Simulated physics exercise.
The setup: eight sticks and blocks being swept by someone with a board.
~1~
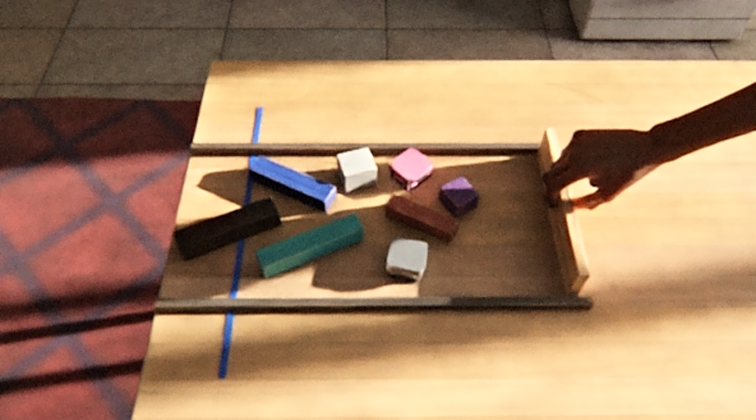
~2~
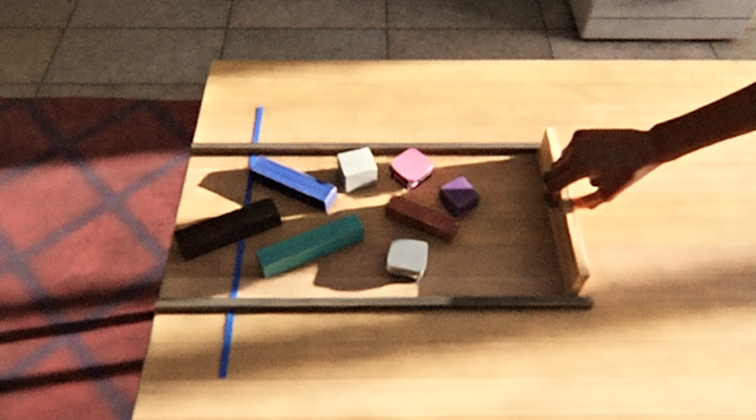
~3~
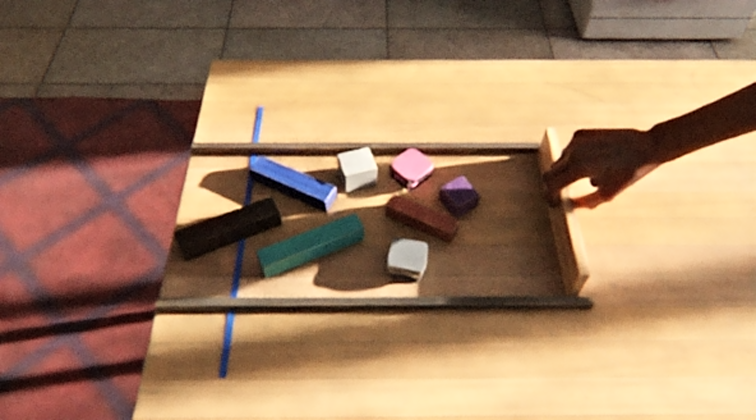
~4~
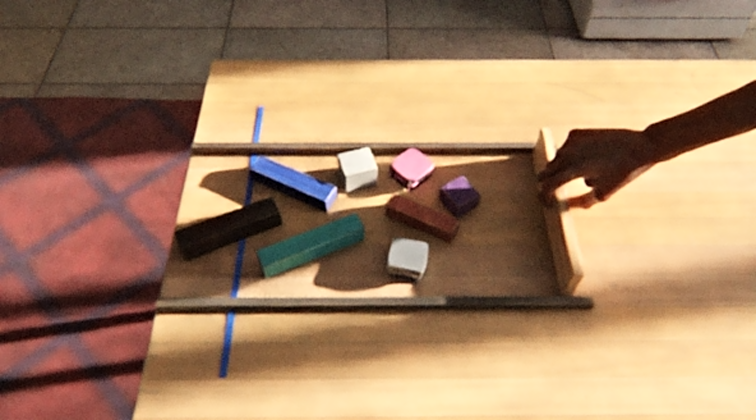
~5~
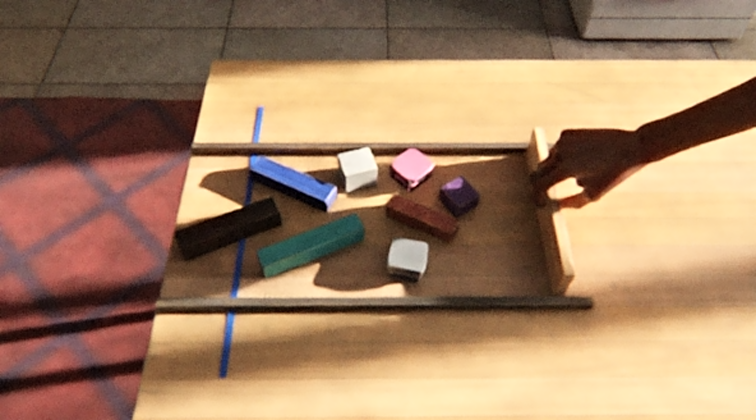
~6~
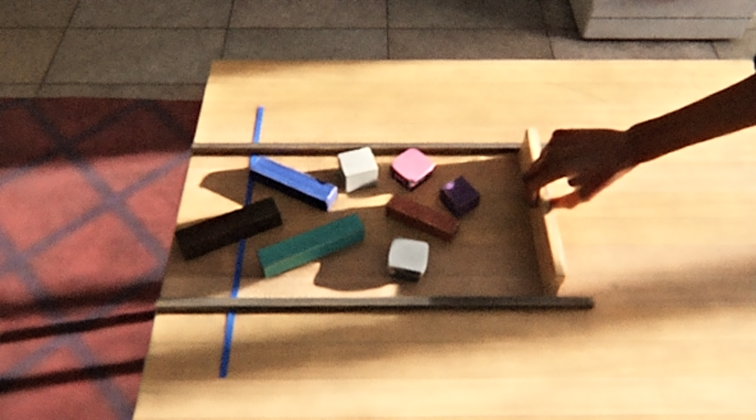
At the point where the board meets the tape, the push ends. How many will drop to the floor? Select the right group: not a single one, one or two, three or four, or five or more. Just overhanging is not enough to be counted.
Dropped: One or two.
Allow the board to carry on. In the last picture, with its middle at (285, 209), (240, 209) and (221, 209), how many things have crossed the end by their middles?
The numbers past the end are 0, 2 and 4.
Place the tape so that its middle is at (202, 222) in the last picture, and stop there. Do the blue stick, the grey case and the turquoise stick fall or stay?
Observed: Blue stick toppled; grey case not toppled; turquoise stick toppled.
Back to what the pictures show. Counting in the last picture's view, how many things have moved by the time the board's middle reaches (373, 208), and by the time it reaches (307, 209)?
7 and 8.
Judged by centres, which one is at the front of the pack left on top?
The turquoise stick is it.
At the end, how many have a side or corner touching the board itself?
That would be 4 of them.
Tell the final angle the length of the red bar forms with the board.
About 35 degrees.
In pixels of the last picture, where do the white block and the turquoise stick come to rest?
One ends up near (202, 163) and the other near (171, 265).
Soon after, none off yet; black bar at rest near (230, 228); blue stick at rest near (293, 183); turquoise stick at rest near (312, 245).
Then, none off yet; black bar at rest near (230, 228); blue stick moved a little near (270, 177); turquoise stick moved a little near (290, 253).
Further on, none off yet; black bar moved a little near (200, 237); blue stick moved about its own width near (201, 173); turquoise stick moved about its own width near (212, 259).
At rest, the number that fall off is one or two; fallen, blue stick and black bar.
